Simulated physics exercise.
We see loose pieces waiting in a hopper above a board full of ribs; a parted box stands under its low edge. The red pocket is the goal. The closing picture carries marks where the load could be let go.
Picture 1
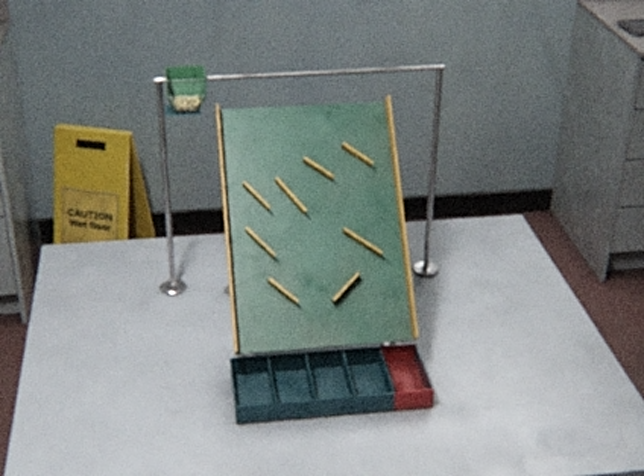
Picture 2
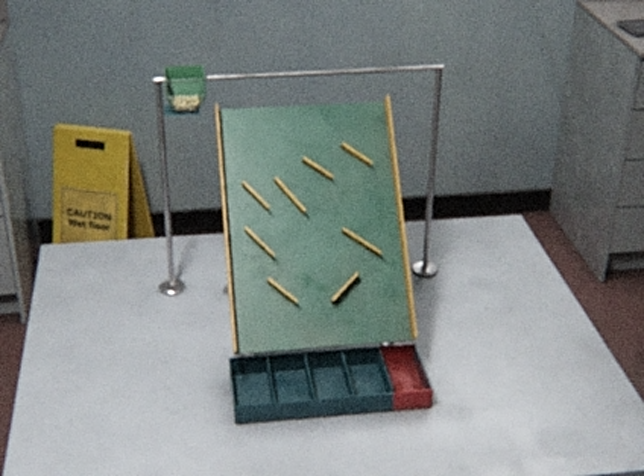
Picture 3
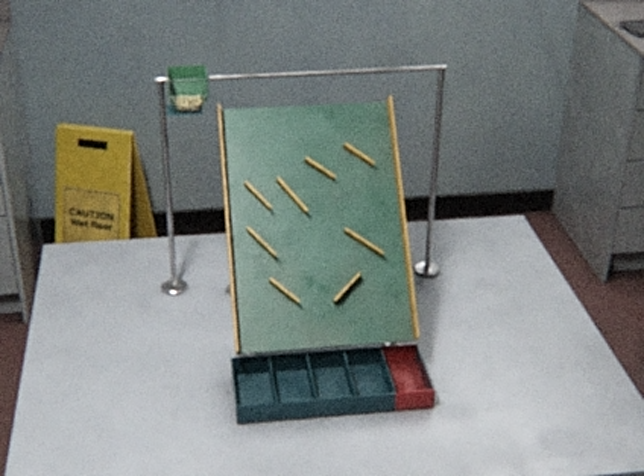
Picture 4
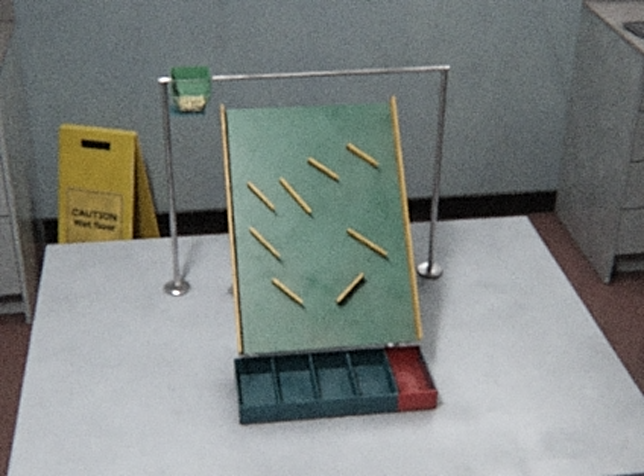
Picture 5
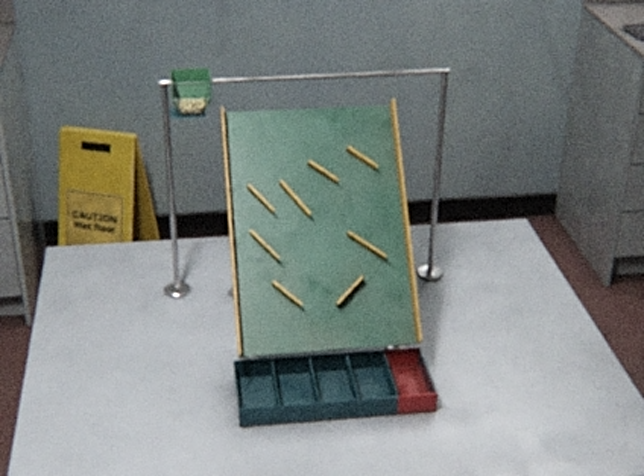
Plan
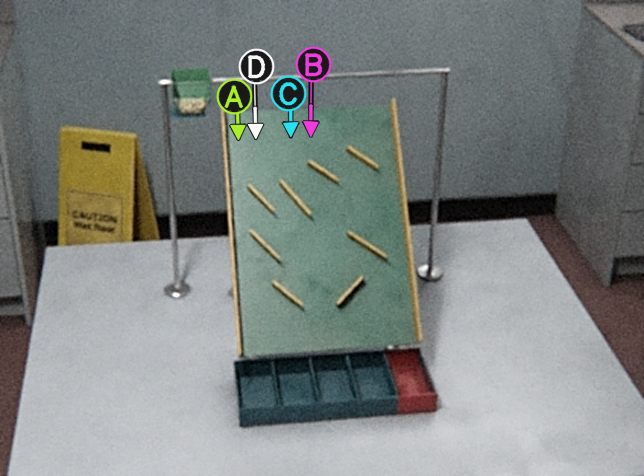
On a pale tabletop in a room with a yellow caution sign, a small green hopper of pale pieces hangs above a ribbed green board and a divided box with one red pocket; nothing moves apart from slight view shifts.
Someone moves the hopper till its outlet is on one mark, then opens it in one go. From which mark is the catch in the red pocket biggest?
B works best here.
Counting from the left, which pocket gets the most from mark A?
The first.
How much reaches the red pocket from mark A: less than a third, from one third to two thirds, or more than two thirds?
It is less than a third.
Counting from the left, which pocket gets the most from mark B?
The fifth.
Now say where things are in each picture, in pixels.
In the first frame, hopper at (187, 105), soya beans, door shut.
In the second frame, ribs (304, 157) to (333, 177), (343, 143) to (372, 163), (243, 181) to (269, 208).
In the third frame, ribs (278, 178) to (307, 211), (248, 227) to (276, 255), (345, 228) to (384, 253).
In the fourth frame, ribs (273, 279) to (302, 302), (338, 301) to (364, 273).
In the fifth frame, red pocket at (417, 402), number 5 of 5 from the left.
On the marked copy, mark A meets the board at (238, 134); mark B meets the board at (310, 131); mark C meets the board at (290, 131); mark D meets the board at (255, 133).
Choosing A, none in the red pocket, most in other pockets, about a quarter outside the box.
Choosing B, about half in the red pocket, about a third in other pockets, a small part outside the box.
Choosing C, a small part in the red pocket, most in other pockets, a stray few outside the box.
Choosing D, none in the red pocket, most in other pockets, about a quarter outside the box.
